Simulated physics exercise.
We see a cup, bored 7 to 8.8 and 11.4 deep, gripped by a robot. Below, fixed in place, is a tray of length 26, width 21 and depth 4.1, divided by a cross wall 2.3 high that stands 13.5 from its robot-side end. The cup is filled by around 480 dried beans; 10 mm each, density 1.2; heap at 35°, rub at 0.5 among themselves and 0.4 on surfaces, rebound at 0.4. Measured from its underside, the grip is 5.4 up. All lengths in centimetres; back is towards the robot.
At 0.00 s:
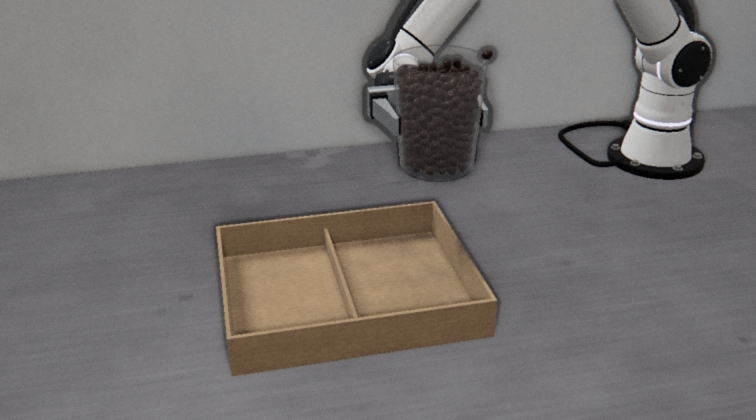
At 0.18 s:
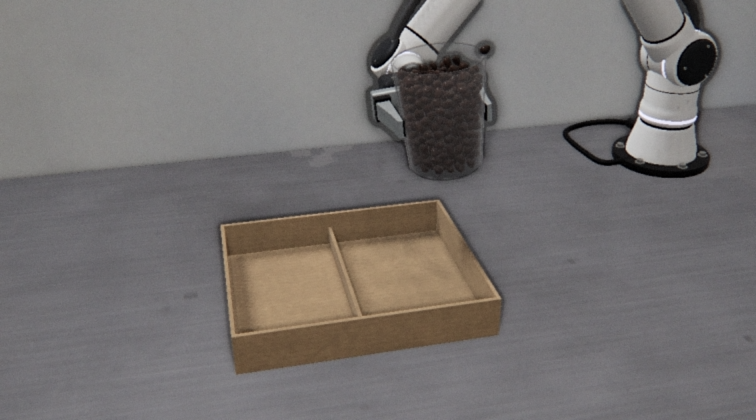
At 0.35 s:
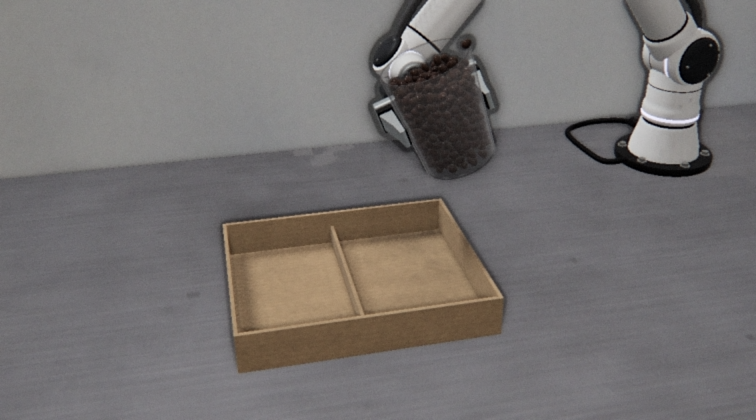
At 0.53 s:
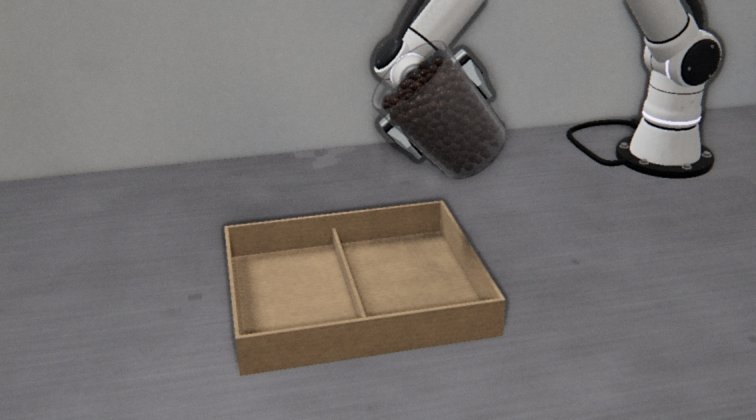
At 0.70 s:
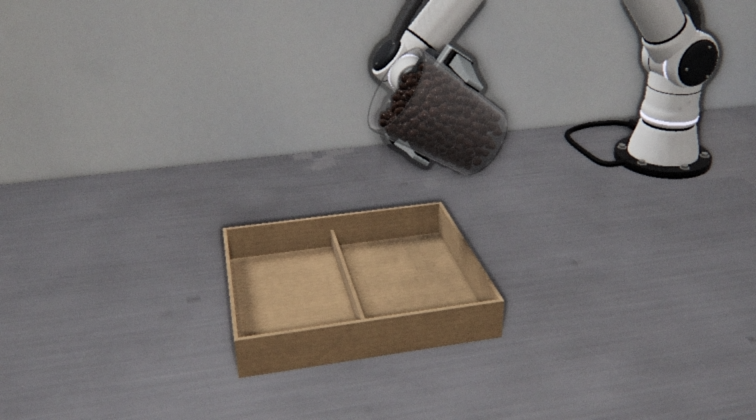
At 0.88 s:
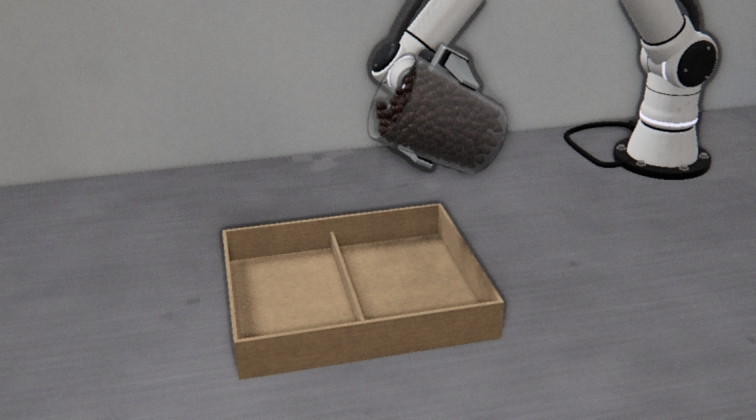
At first, a white robot arm holds a clear cup full of dark beans nearly upright above a grey surface, behind a shallow brown tray split by a divider. The arm then tilts the cup steadily to the left until it leans well over, the beans still inside and the tray empty.
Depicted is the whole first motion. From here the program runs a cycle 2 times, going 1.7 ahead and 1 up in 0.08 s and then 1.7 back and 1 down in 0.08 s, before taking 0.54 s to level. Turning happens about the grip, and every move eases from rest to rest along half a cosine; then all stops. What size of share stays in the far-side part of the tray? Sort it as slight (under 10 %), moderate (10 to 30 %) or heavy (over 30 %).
It counts as moderate.
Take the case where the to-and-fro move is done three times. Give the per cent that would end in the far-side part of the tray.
About 20 per cent in that case.
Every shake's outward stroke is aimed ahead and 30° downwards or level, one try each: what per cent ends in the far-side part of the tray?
First try some 5 %, second try some 10 %.
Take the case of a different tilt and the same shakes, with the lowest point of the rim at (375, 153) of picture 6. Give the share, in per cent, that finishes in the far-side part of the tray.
Close to 40 in a hundred.
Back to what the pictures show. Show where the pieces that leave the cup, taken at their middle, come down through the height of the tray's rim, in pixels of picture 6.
About at (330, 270).
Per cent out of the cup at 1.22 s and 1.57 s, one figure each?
The share out is 15 per cent at the earlier time and 20 per cent at the later one.
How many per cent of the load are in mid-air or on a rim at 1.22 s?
It amounts to roughly 10 in a hundred.
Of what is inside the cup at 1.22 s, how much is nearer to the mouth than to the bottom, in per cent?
Near 55 in a hundred.
After 1.22 s, tilted 60° forward, highest piece 23 above the table; 403 in the cup, 28 in the far-side part, 4 in the robot-side part, 50 in flight or on a rim.
After 1.57 s, tilted 14° forward, highest piece 26 above the table; 382 in the cup, 87 in the far-side part, 16 in the robot-side part.
After 1.94 s, level, highest piece 25 above the table; 382 in the cup, 87 in the far-side part, 16 in the robot-side part.
After 2.99 s, level, highest piece 25 above the table; 382 in the cup, 87 in the far-side part, 16 in the robot-side part.
In the end, 382 in the cup, 87 in the far-side part, 16 in the robot-side part. That is 18 % in the far-side part of the tray.
